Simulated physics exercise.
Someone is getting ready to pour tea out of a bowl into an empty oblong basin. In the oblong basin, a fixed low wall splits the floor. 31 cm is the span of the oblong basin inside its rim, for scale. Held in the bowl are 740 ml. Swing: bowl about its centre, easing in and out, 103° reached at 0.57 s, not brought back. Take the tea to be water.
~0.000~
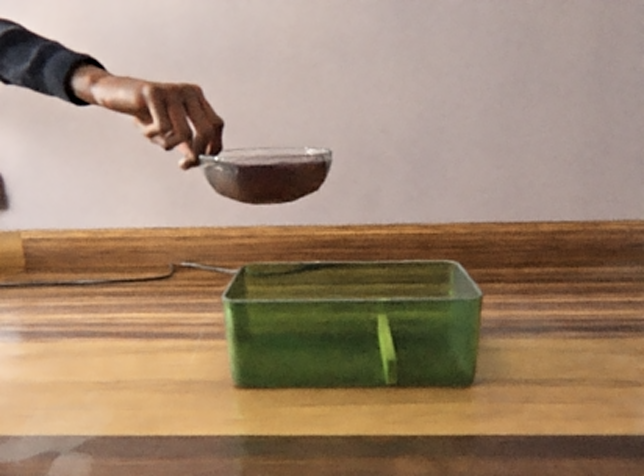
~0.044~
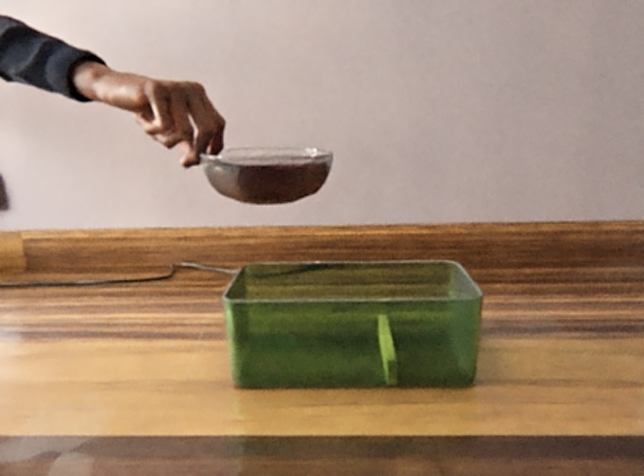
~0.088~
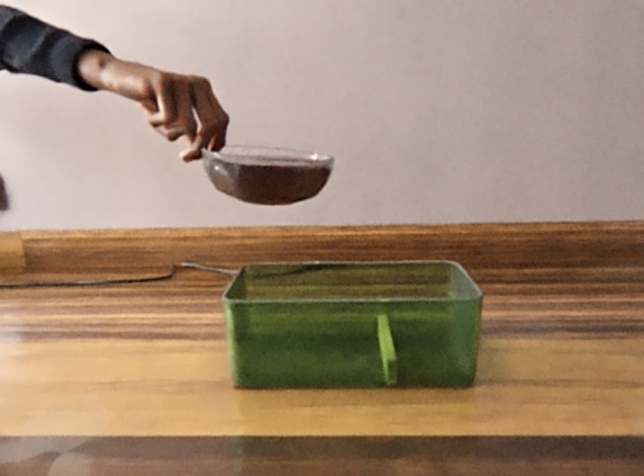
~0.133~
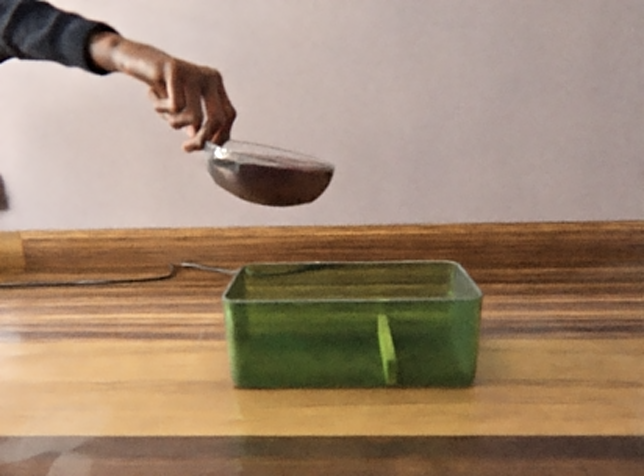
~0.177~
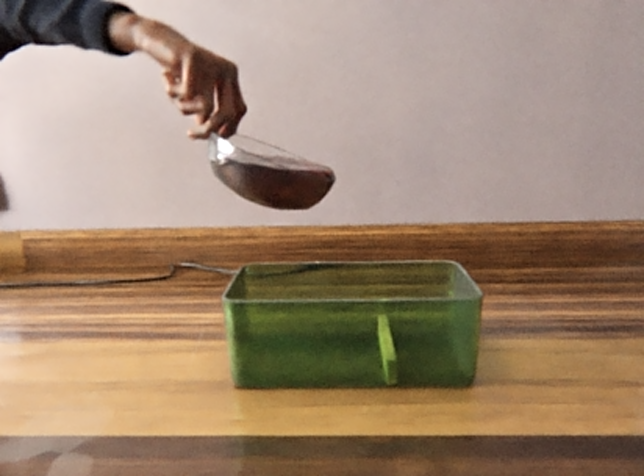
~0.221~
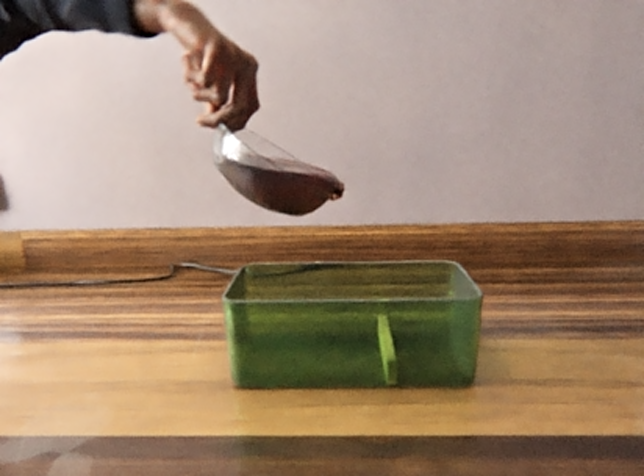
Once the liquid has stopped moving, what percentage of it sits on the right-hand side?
About 28 per cent.
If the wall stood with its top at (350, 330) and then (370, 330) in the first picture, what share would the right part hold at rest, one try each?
First 70, then 45 per cent.
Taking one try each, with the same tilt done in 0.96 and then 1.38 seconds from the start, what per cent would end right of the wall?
I'd expect close to 40 per cent and then close to 50 per cent.
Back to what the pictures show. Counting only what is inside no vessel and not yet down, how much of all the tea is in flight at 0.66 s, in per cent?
In-air share: About 8 %.
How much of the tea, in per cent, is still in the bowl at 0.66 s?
What remains is about 0 percent of it all.
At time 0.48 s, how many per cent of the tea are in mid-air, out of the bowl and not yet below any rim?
Roughly 34 percent.
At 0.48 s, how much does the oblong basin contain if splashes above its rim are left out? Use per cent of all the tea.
Near 62 in a hundred.
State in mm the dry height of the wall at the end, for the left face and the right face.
It's around 16 mm on the left side and around 18 mm on the right side.
After 0.48 s the tilt is 96° and 5 per cent is still to pour, 41 is left of the wall and 20 right of it.
After 0.66 s the tilt is 103° and 0 per cent is still to pour, 65 is left of the wall and 27 right of it.
After 0.86 s the tilt is 103° and 0 per cent is still to pour, 64 is left of the wall and 28 right of it.
After 1.07 s the tilt is 103° and 0 per cent is still to pour, 65 is left of the wall and 28 right of it.
In the end 65 per cent lies left of the wall, 28 right of it and 7 outside.
